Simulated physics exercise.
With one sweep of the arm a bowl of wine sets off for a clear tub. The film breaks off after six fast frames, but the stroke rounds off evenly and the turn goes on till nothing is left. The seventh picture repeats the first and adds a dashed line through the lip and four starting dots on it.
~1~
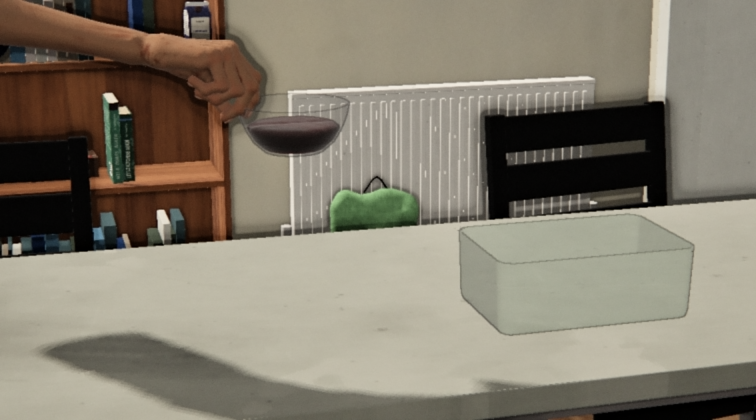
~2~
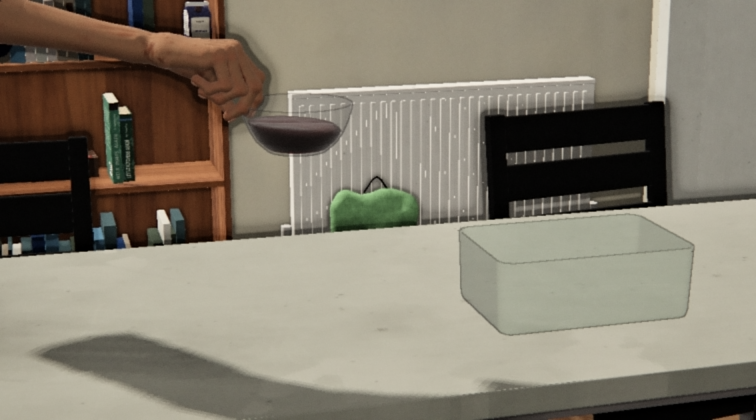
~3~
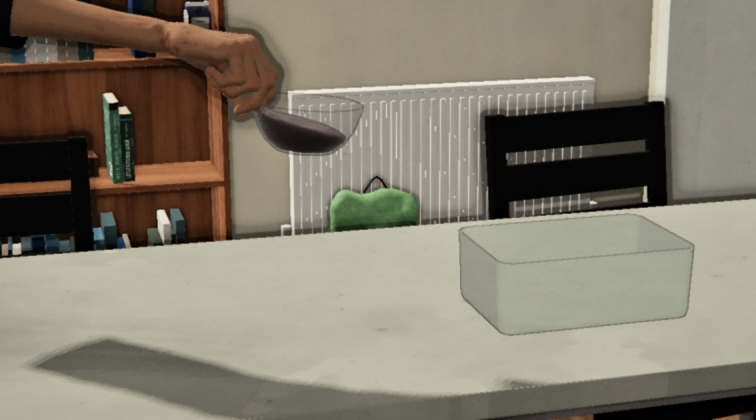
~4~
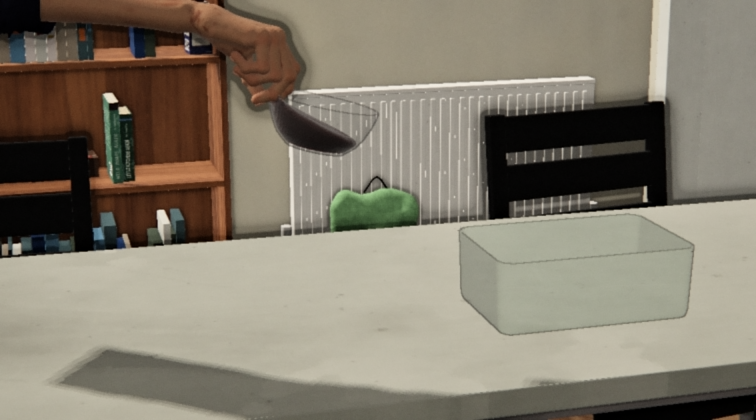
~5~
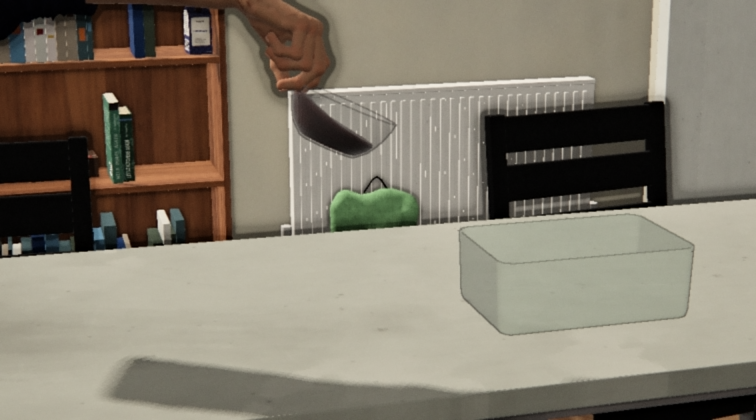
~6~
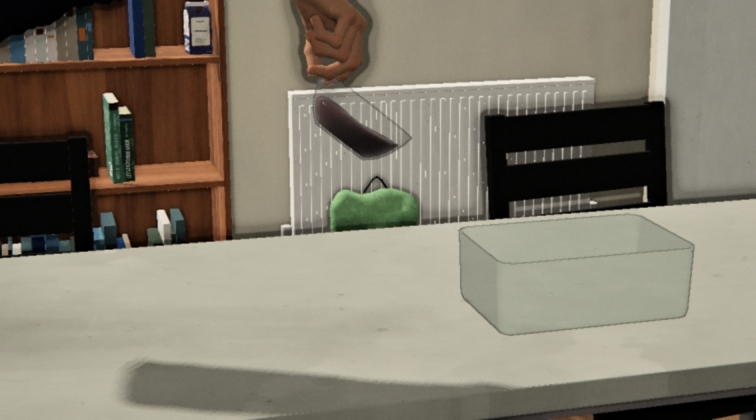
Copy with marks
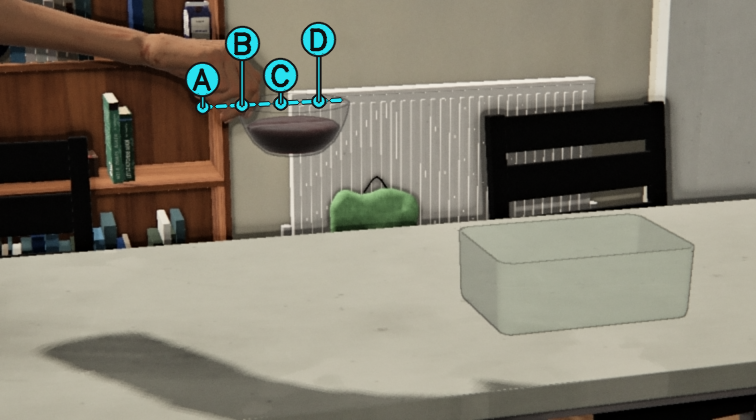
A hand held a clear bowl of dark liquid above a table, then moved it to the right toward an empty clear tub, tilting it more and more steeply, with the liquid still inside.
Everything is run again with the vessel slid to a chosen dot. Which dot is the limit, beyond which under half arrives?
It is D.
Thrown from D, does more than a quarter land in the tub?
Yes.
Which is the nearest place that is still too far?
C it is.
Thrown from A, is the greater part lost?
Yes, that goes wrong.
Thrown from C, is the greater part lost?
Yes, it does.
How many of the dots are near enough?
One of the four.
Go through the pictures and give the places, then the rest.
The first frame shows upright, lip at (346, 99); tub from (497, 335) to (686, 315); nothing has left yet.
The second frame shows upright, lip at (349, 100); nothing has left yet.
The third frame shows tipped about 5°, lip at (360, 103); nothing has left yet.
The fourth frame shows tipped about 13°, lip at (375, 110); nothing has left yet.
The fifth frame shows tipped about 25°, lip at (393, 121); nothing has left yet.
The sixth frame shows tipped about 40°, lip at (408, 135); nothing has left yet.
In cyan, A at (202, 107); B at (242, 105); C at (280, 103); D at (318, 101).
Choosing A, about 0 % lands in the tub, 100 % falls short.
Choosing B, about 0 % lands in the tub, 99 % falls short.
Choosing C, about 22 % lands in the tub, 74 % falls short and 4 % goes beside or beyond.
Choosing D, about 66 % lands in the tub, 25 % falls short and 9 % goes beside or beyond.
